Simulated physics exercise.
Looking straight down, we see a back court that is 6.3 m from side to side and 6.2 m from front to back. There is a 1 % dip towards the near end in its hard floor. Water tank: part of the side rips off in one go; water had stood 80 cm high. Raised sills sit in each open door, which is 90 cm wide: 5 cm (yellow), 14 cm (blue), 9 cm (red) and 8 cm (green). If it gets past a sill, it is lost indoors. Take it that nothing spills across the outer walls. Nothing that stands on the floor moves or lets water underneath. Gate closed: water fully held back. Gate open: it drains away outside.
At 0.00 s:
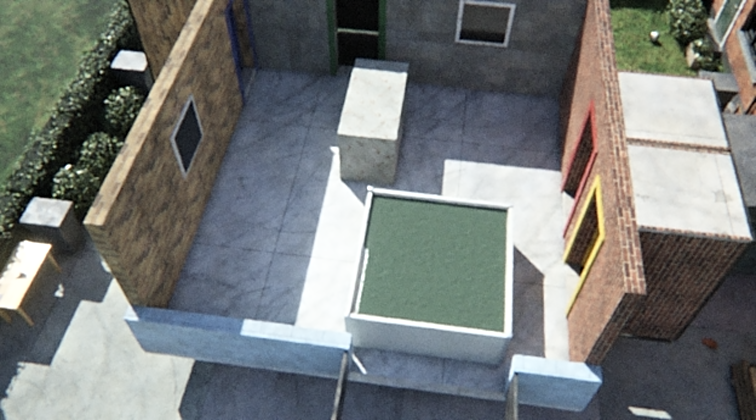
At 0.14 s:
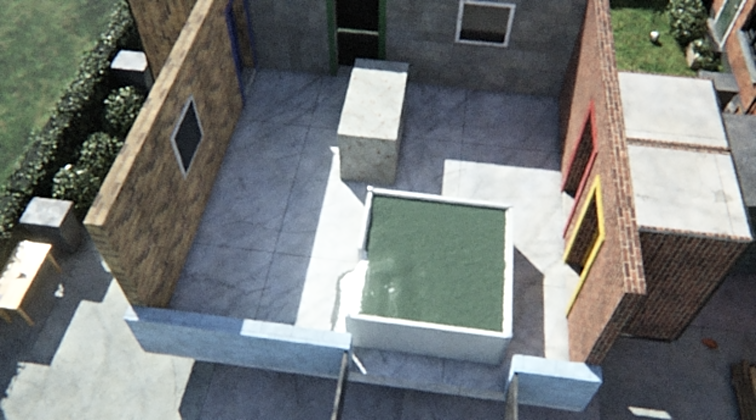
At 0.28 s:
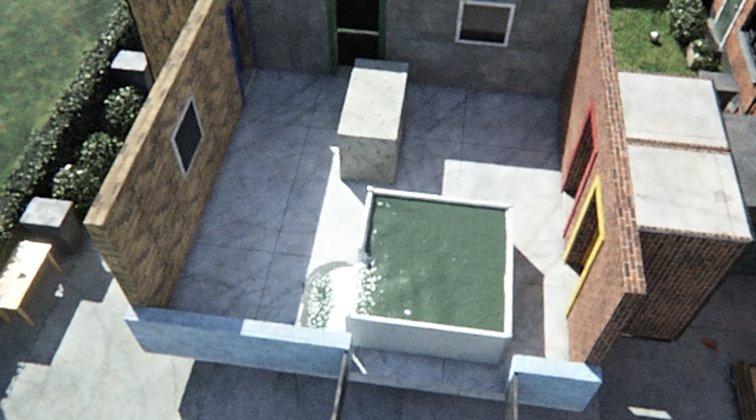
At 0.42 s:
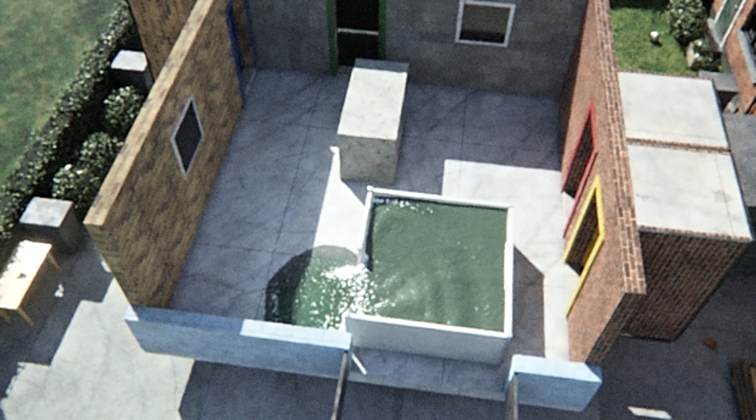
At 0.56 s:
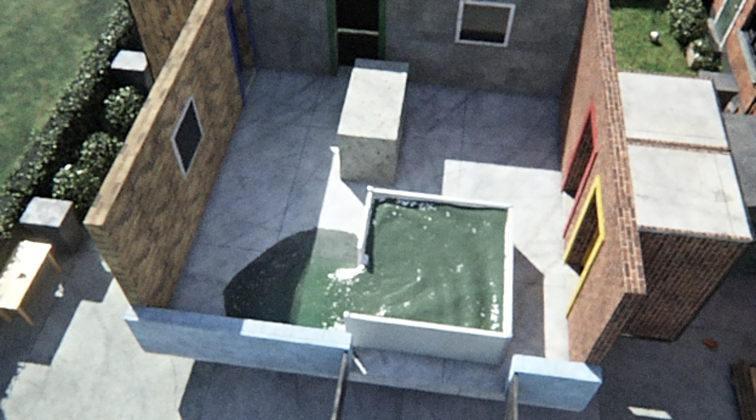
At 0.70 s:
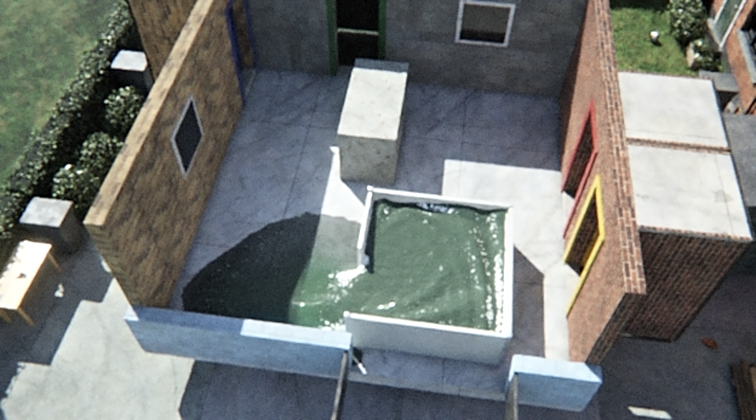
In a walled back court seen from above, the left side of a square tank of still green water gave way, and water poured out, spreading leftward across the pale floor in a widening dark pool.
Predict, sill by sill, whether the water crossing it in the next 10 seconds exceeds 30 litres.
One by one: The yellow door falls short of the limit. The blue door surpasses the limit. The red door falls short of the limit. The green door surpasses the limit.
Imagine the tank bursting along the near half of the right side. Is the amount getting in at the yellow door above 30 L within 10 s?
Against the limit, yellow exceeds it.
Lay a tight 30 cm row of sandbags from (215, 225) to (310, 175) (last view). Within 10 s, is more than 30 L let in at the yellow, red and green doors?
So yellow comes out low enough, red comes out too high and green comes out too high.
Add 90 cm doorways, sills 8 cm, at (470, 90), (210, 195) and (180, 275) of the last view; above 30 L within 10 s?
Per doorway, in order: Insufficient / sufficient / sufficient.
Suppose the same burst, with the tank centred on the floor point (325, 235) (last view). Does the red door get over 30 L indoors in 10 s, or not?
Lab note: Red door limit not exceeded.
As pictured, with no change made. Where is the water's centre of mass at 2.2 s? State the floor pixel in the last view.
Near (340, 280).
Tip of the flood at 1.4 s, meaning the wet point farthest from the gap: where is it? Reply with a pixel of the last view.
I'd put it near pixel (213, 189) of the last picture.
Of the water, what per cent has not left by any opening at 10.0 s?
About 86 per cent.
After 1.4 s water covers 25 % of the floor and is deepest (66 cm) near (160, 331); yellow door not reached, blue door not reached, red door not reached, green door not reached.
After 2.2 s water covers 30 % of the floor and is deepest (57 cm) near (164, 321); yellow door not reached, blue door not reached, red door not reached, green door not reached.
After 3.5 s water covers 50 % of the floor and is deepest (39 cm) near (257, 71); yellow door not reached, blue door 10 cm at the sill, 0 L in, red door not reached, green door 22 cm at the sill, 3 L in.
After 6.0 s water covers 80 % of the floor and is deepest (28 cm) near (246, 100); yellow door not reached, blue door 26 cm at the sill, 80 L in, red door not reached, green door 20 cm at the sill, 204 L in.
After 10.0 s water covers 95 % of the floor and is deepest (18 cm) near (249, 201); yellow door 6 cm at the sill, 0 L in, blue door 15 cm at the sill, 159 L in, red door 7 cm at the sill, 3 L in, green door 13 cm at the sill, 326 L in.
